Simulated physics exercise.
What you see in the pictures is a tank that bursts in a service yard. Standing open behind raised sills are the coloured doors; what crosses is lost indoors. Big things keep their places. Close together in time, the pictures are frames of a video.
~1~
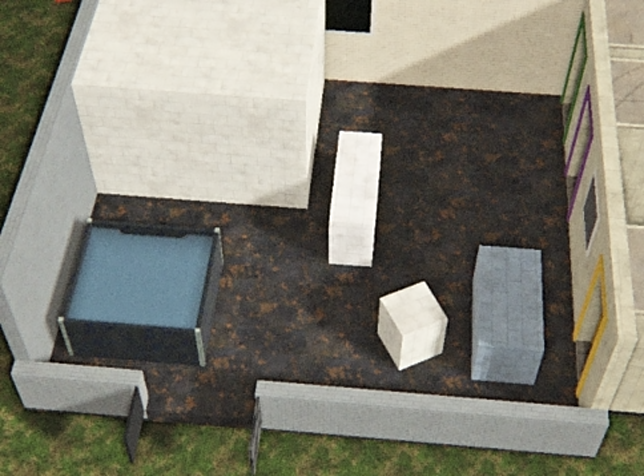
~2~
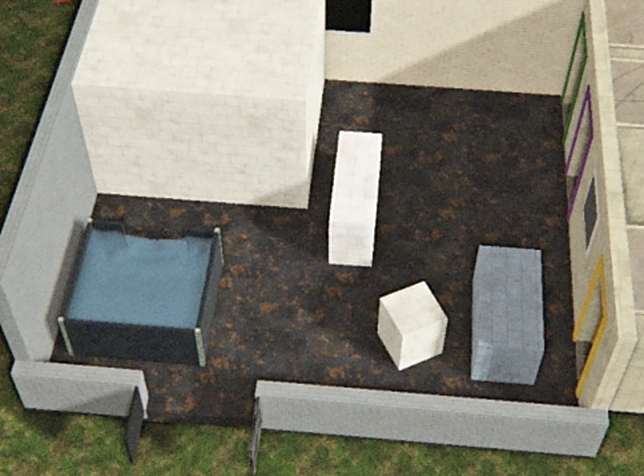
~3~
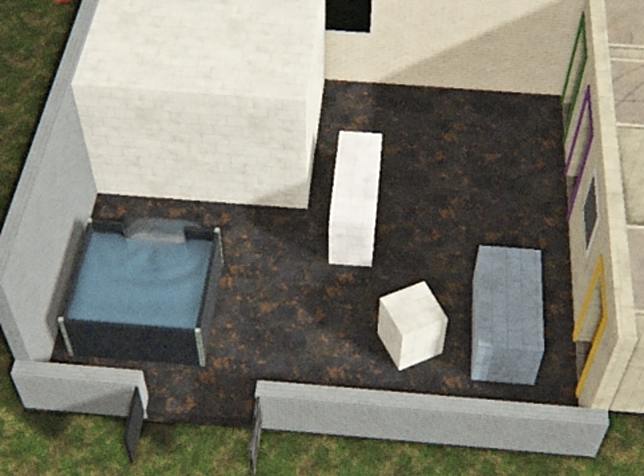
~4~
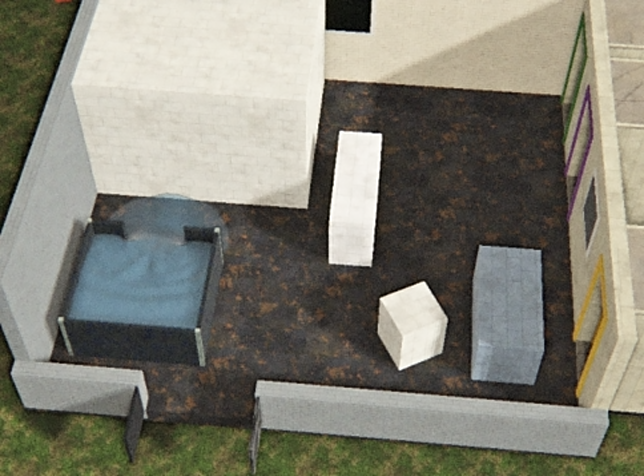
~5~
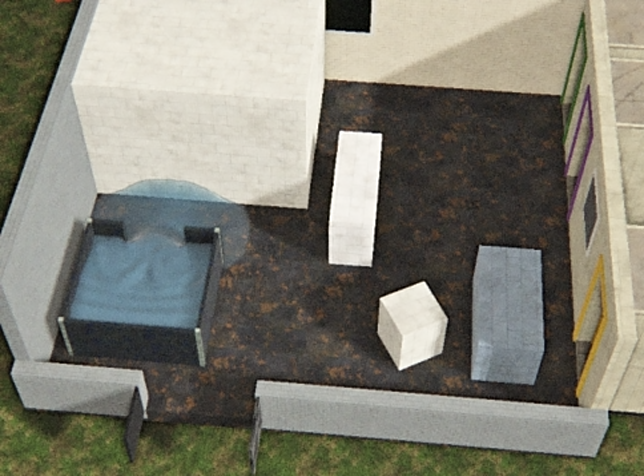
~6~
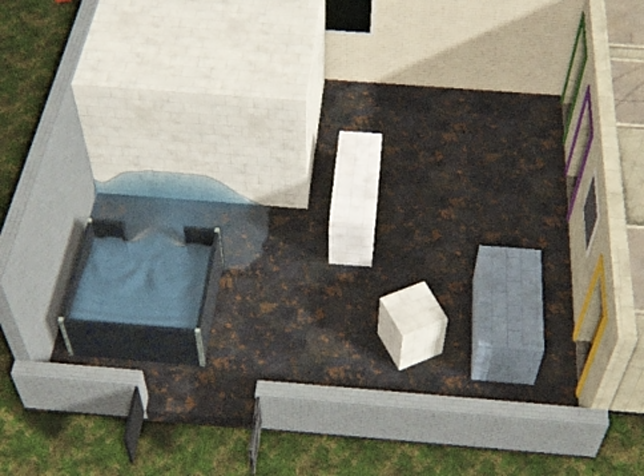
In a walled service yard with large pale and grey blocks and coloured doorways along the right, an open tank of still blue water stands at the left. Its surface dips toward the far side, where water pours out through a gap, then spreads across the dark ground behind and to the right.
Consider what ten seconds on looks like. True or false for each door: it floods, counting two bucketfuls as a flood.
Purple door - false; green door - false; yellow door - true.
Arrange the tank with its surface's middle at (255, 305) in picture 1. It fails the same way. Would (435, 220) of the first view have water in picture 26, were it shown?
Well, it ends up unwetted there.
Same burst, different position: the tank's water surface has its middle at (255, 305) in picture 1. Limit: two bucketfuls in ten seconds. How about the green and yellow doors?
Briefly, the green door gets too much and the yellow door gets little enough.
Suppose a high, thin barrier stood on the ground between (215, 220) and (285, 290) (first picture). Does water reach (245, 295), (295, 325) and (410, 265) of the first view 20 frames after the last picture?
Taking them in order, I'd say soaked, soaked and parched.
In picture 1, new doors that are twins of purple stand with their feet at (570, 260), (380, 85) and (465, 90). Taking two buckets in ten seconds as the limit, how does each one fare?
Well, the first one doesn't reach it, the next overshoots, and the last doesn't reach it.
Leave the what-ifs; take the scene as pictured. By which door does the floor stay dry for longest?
The one in purple.
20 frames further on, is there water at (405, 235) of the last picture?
By then I'd expect it to be not yet wet.
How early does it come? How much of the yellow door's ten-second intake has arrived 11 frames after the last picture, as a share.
It would be roughly 0 percent of the ten-second total.
A moment on, water covers 10 % of the floor; the purple door not reached, the green door not reached, the yellow door not reached.
Next, water covers 25 % of the floor; the purple door not reached, the green door not reached, the yellow door not reached.
Then, water covers 40 % of the floor; the purple door not reached, the green door not reached, the yellow door not reached.
Later, water covers 65 % of the floor; the purple door not reached, the green door not reached, the yellow door under two buckets in.
In the end, water covers 95 % of the floor; the purple door under two buckets in, the green door under two buckets in, the yellow door over two buckets in.
